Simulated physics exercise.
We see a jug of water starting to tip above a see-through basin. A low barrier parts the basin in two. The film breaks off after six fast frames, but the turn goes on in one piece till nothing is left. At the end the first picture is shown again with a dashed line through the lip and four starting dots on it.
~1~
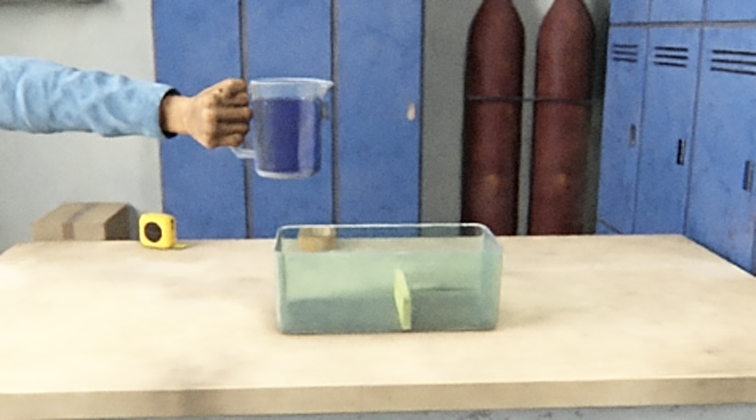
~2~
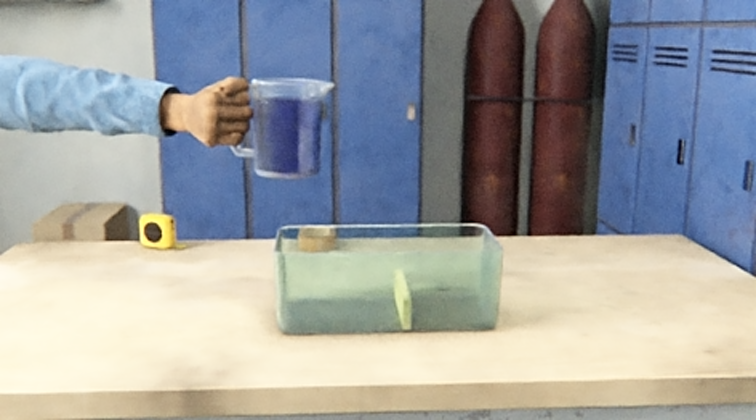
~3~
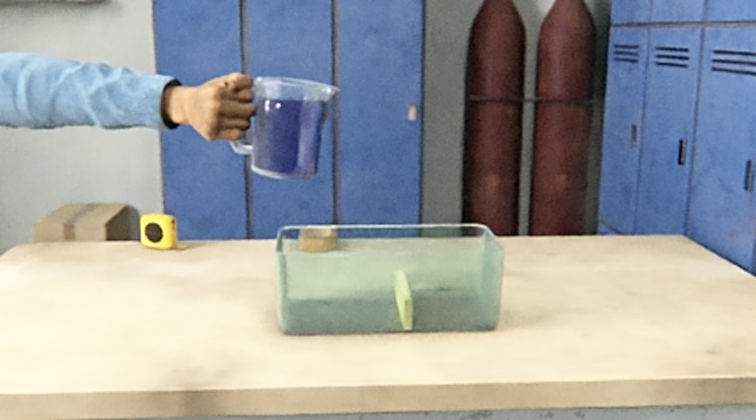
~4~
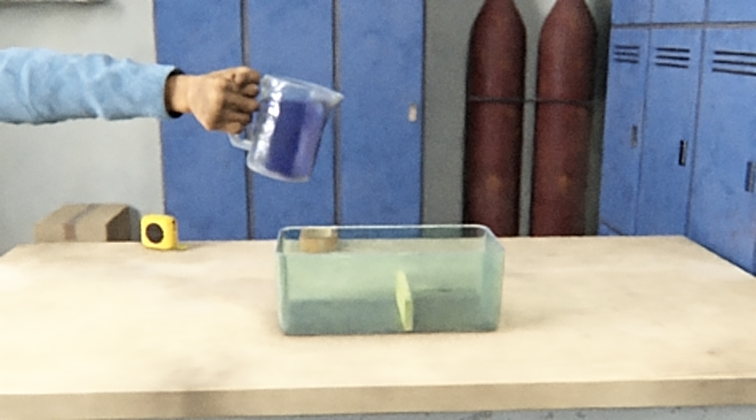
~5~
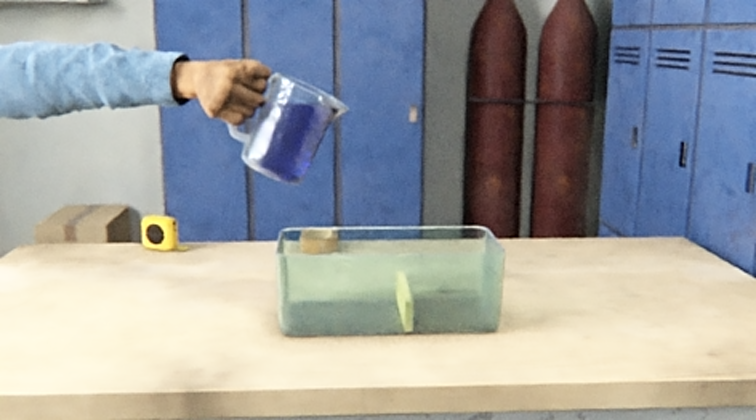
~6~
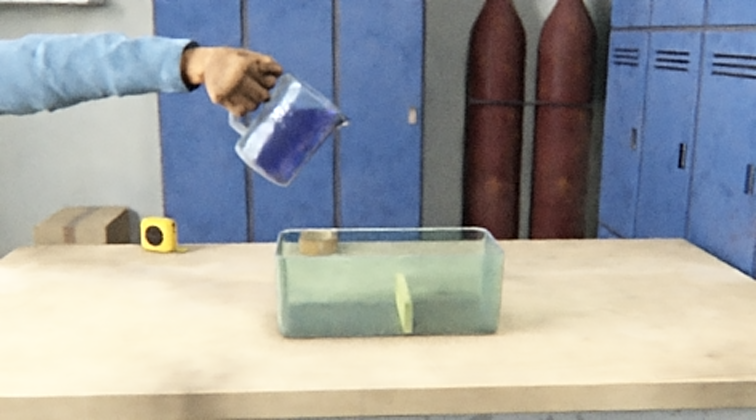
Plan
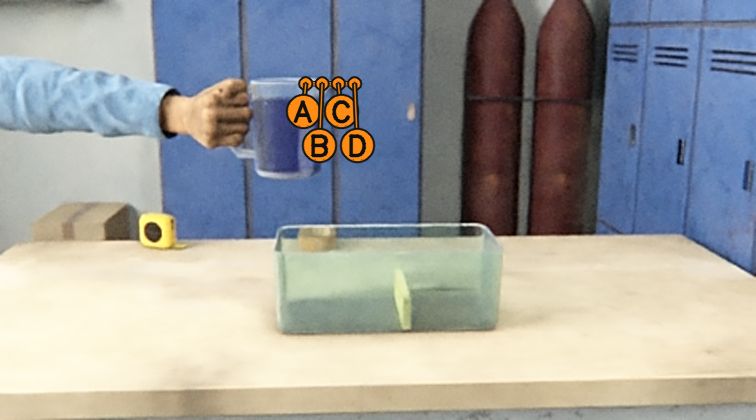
We see a hand in a blue sleeve holding a clear jug of blue-looking water upright above a see-through basin parted by a low barrier. The hand gradually tips the jug to the right, and water reaches its lip.
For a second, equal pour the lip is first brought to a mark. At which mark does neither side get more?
The best place is D.
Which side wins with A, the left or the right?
More ends on the left.
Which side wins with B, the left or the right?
More ends on the left.
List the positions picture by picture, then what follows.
The first frame shows upright, lip at (332, 83); basin from (278, 332) to (497, 328); top of the wall at (402, 283); nothing has left yet.
The second frame shows upright, lip at (334, 85); nothing has left yet.
The third frame shows tipped about 7°, lip at (338, 89); nothing has left yet.
The fourth frame shows tipped about 15°, lip at (343, 97); nothing has left yet.
The fifth frame shows tipped about 25°, lip at (349, 109); nothing has left yet.
The sixth frame shows tipped about 38°, lip at (351, 124); water is over the lip, down to (351, 124).
In orange, A at (305, 83); B at (322, 83); C at (338, 83); D at (354, 83).
Choosing A, about 89 % ends left of the wall and 6 % right of it; 5 % is lost outside.
Choosing B, about 88 % ends left of the wall and 5 % right of it; 7 % is lost outside.
Choosing C, about 77 % ends left of the wall and 14 % right of it; 9 % is lost outside.
Choosing D, about 55 % ends left of the wall and 42 % right of it; 3 % is lost outside.
